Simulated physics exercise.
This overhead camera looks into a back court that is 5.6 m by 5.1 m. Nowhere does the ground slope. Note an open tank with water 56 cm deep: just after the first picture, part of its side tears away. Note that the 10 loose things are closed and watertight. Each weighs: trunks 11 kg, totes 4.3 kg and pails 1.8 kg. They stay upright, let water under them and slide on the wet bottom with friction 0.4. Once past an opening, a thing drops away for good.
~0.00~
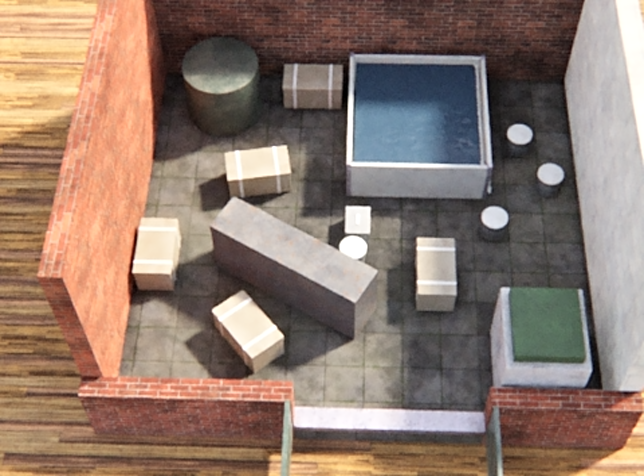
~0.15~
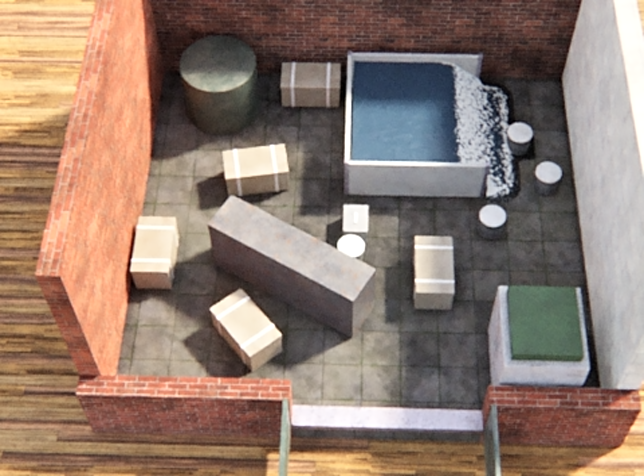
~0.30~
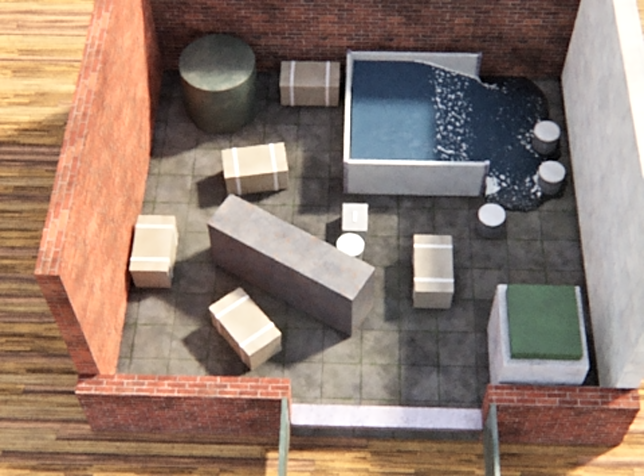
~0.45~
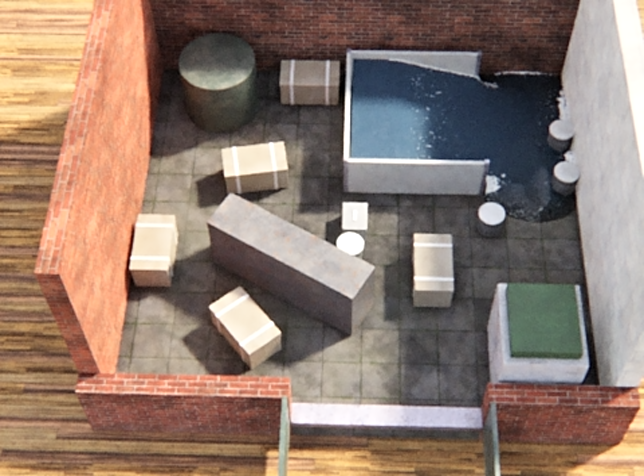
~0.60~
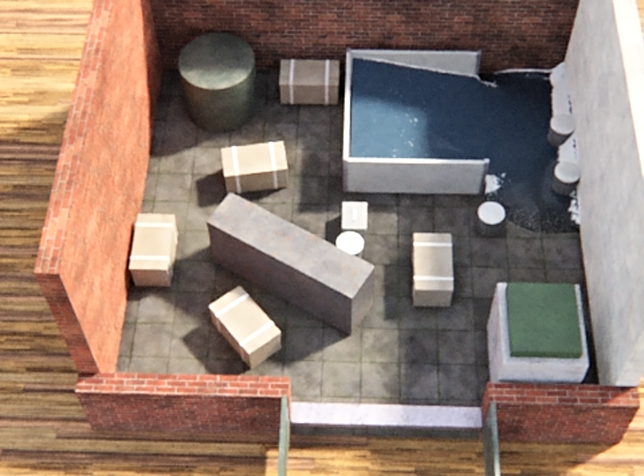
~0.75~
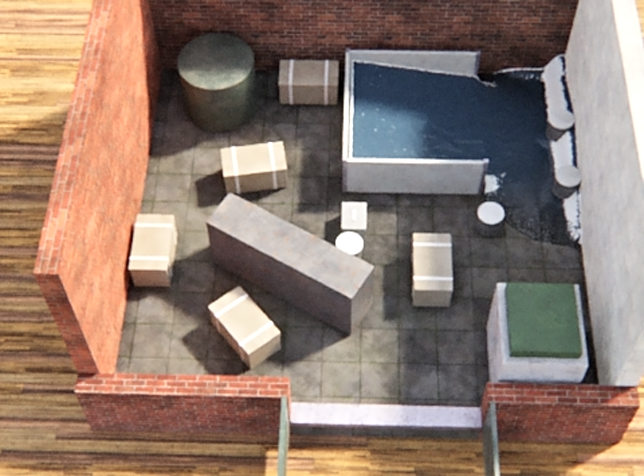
In a brick-walled back court set with pale boxes and a grey block, the right side of an open water tank gives way, and water spreads to the right-hand wall, shifting two small white-topped pails a short way toward it.
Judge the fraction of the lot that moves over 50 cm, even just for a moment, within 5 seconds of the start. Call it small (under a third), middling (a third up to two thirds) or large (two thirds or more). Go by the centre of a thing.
The fraction is middling.
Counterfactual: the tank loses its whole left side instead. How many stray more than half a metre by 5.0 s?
The answer would then be 5.
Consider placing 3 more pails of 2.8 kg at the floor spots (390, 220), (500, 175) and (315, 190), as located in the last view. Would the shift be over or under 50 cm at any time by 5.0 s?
Taking them one by one: It stays within, then it goes beyond, then it stays within.
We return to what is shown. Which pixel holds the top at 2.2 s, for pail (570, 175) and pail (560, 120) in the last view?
Around (458, 301) and (548, 160).
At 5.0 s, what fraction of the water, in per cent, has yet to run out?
94 % or so.
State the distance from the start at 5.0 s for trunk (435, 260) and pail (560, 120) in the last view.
Object 1: 120 cm. Object 2: 400 cm.
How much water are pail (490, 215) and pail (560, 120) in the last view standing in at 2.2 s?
About 2 and 28 cm.
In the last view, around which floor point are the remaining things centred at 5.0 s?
(304, 234).
After 1.1 s 1 of 10 are over 50 cm from their spots; 2 afloat.
After 2.2 s 2 of 10 are over 50 cm from their spots; 2 afloat.
After 3.5 s 4 of 10 are over 50 cm from their spots; 2 afloat.
After 5.0 s 5 of 10 are over 50 cm from their spots, and 5 have been at some point; 1 afloat.
